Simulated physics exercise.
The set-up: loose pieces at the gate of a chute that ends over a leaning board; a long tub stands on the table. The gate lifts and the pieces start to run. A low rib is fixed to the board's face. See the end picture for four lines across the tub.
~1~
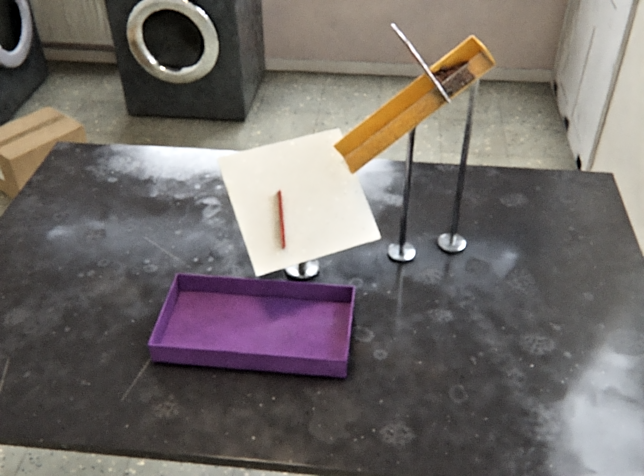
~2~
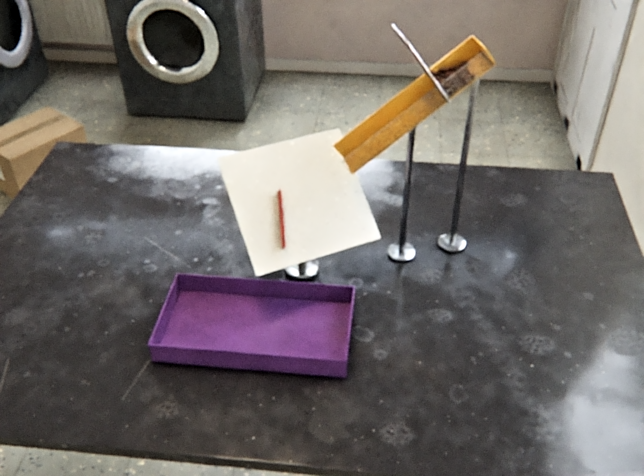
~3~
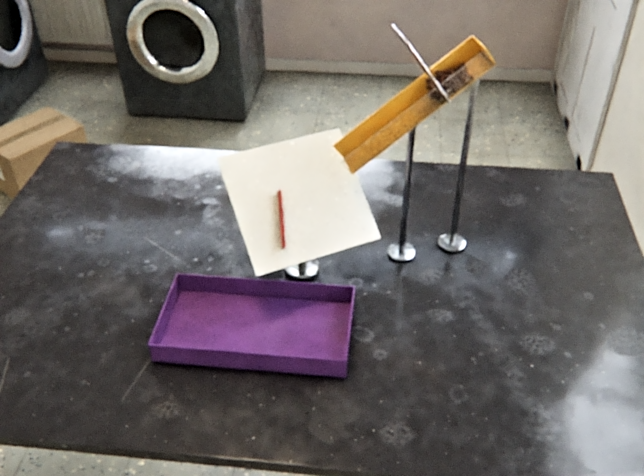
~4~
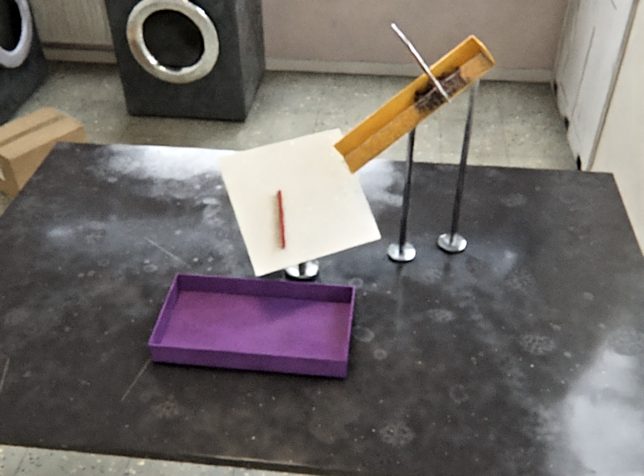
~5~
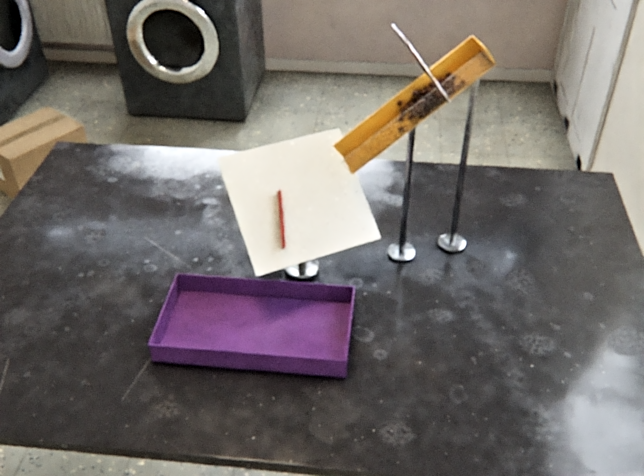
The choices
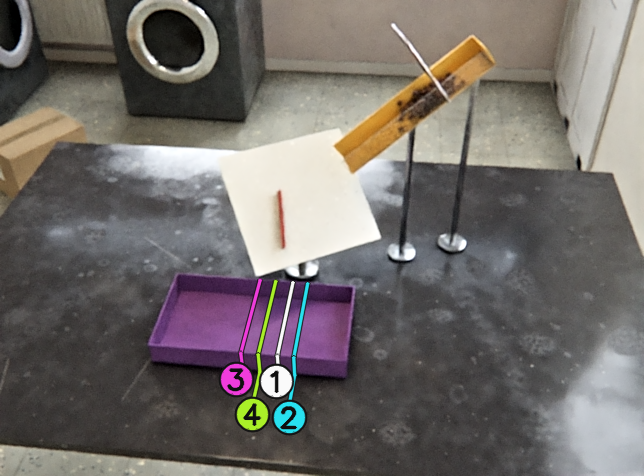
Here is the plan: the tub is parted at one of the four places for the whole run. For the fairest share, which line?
Best: 2.
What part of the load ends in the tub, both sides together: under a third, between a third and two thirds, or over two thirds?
Over two thirds.
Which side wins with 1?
The right side.
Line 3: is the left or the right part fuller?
Right.
On the marked copy, line 1 crosses the front rim at (277, 355); line 2 crosses the front rim at (293, 356); line 3 crosses the front rim at (241, 352); line 4 crosses the front rim at (258, 353).
With 1, of what is caught, a small part on the left of the divider, nearly all on the right.
With 2, of what is caught, about a third on the left of the divider, about two thirds on the right.
With 3, of what is caught, a stray few on the left of the divider, nearly all on the right.
With 4, of what is caught, a stray few on the left of the divider, nearly all on the right.
